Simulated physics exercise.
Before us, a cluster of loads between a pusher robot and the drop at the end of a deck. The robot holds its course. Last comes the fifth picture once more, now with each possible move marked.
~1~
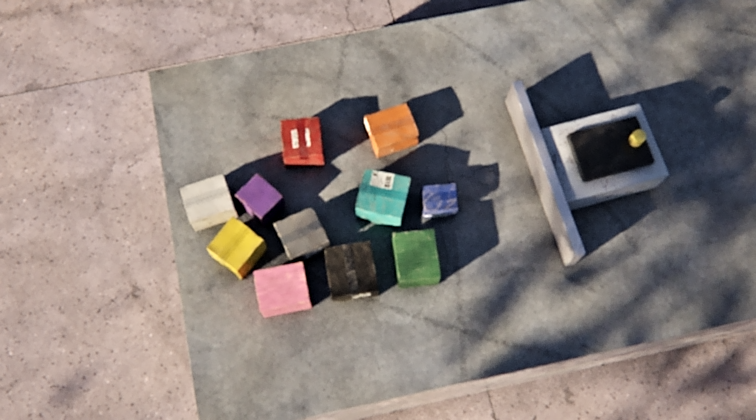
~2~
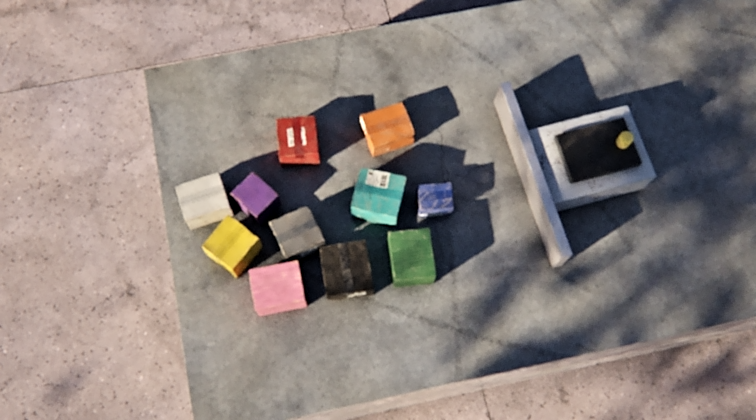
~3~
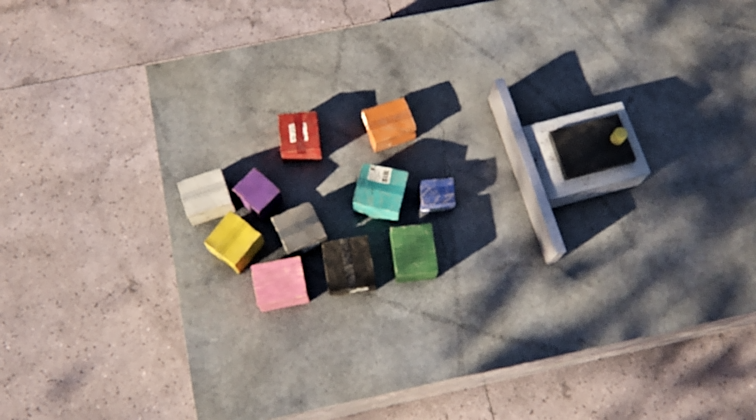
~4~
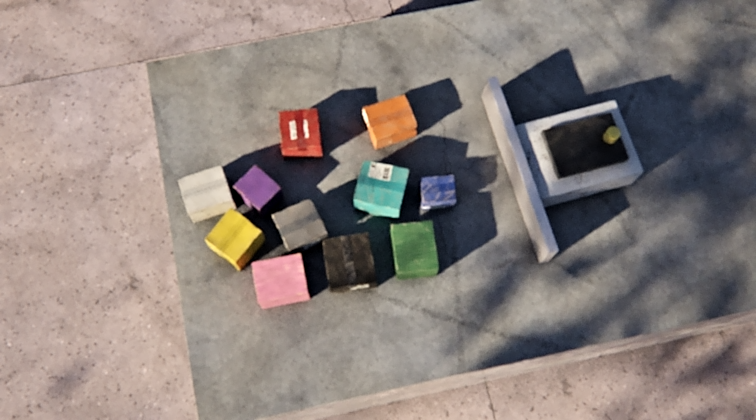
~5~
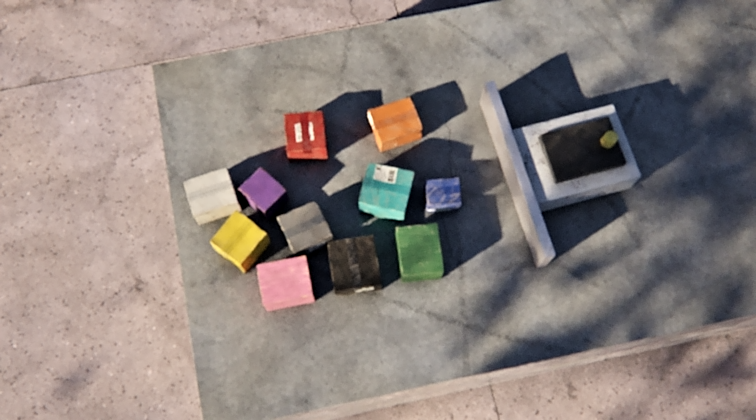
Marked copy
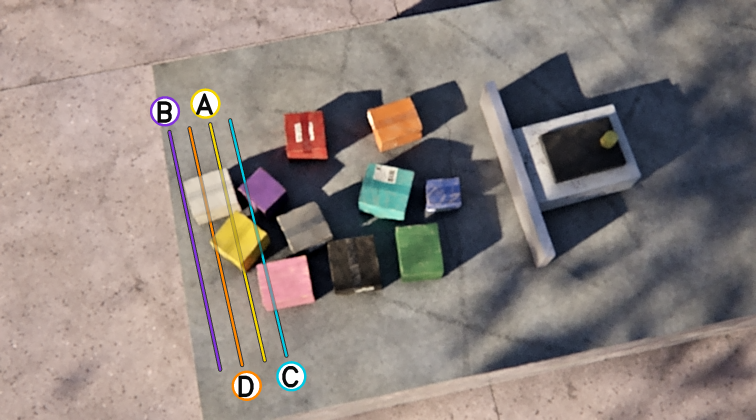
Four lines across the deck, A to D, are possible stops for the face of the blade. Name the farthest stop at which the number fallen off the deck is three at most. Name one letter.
C is the last line within the limit.
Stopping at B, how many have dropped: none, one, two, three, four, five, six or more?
By then, six or more.
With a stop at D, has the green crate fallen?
No.
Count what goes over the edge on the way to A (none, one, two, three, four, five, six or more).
By then, six or more.
On the marked copy, A at (236, 237); B at (194, 245); C at (257, 232); D at (215, 241).
Following C. Soon after the start, robot (485, 169); orange parcel (375, 128); blue parcel (404, 204).
Later, robot (391, 188); pink crate (232, 297); yellow box (228, 247).
In the end, robot (317, 203); yellow box over the edge; pink crate over the edge; three fallen.
As for the rest, A drops seven; B drops eleven; D drops seven.
